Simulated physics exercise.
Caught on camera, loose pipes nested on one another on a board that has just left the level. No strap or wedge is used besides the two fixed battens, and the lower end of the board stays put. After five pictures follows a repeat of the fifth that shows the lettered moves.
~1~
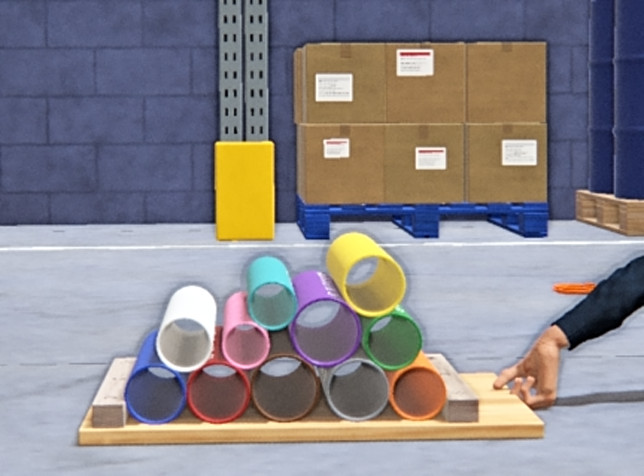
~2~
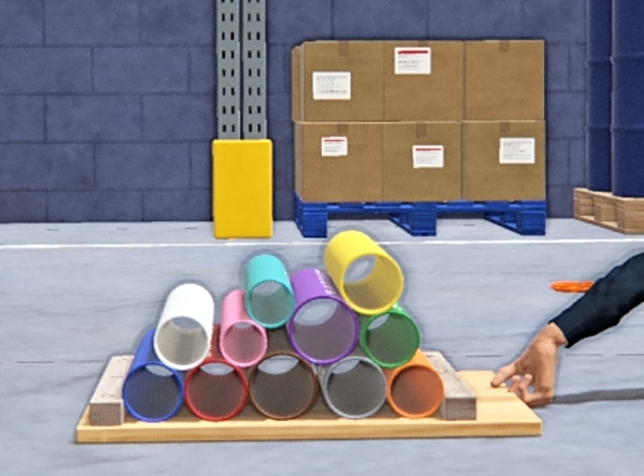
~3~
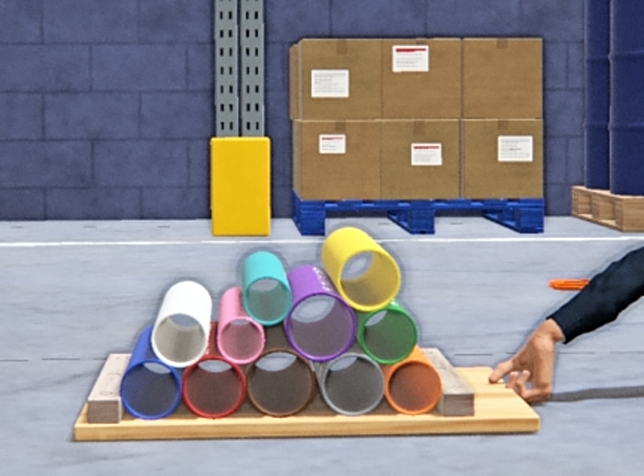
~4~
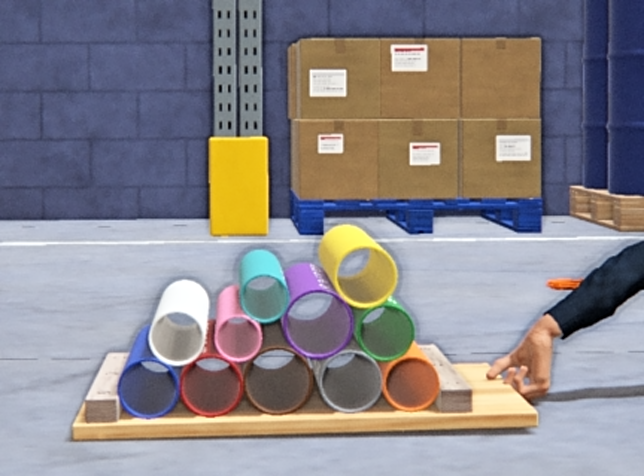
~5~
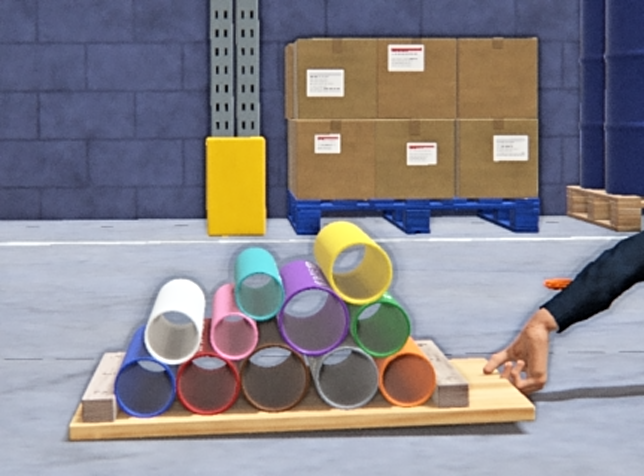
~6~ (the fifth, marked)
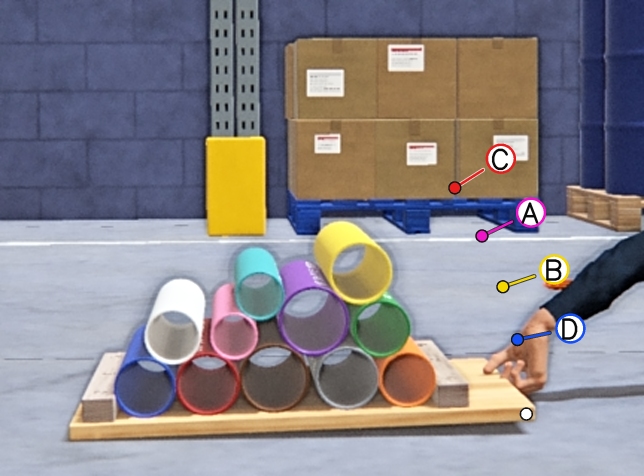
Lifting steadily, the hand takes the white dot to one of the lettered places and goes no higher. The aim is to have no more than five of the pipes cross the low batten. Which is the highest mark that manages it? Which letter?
No higher than C.
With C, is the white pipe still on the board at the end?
No.
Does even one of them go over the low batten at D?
No, at D.
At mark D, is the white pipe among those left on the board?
Yes, with D.
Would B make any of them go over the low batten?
No, at B.
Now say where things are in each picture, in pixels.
In the first frame, blue pipe (155, 395); red pipe (218, 393); brown pipe (285, 389).
In the second frame, brown pipe (283, 387); grey pipe (355, 388).
In the third frame, board (302, 390); orange pipe (413, 387); green pipe (389, 336); white pipe (179, 339).
In the fourth frame, board (300, 387); blue pipe (148, 389); red pipe (211, 386).
In the fifth frame, board (296, 384); blue pipe (145, 388); red pipe (208, 384).
On the marked copy, A at (482, 236); B at (503, 287); C at (455, 188); D at (518, 340); the white dot at (526, 414).
Taking C. A third of the way, board at 21°.
Two thirds of the way, board at 32°.
When it is over, board at 32°, five over the low batten.
As for the rest, A two over the low batten (pink, white); B none over the low batten; D none over the low batten.
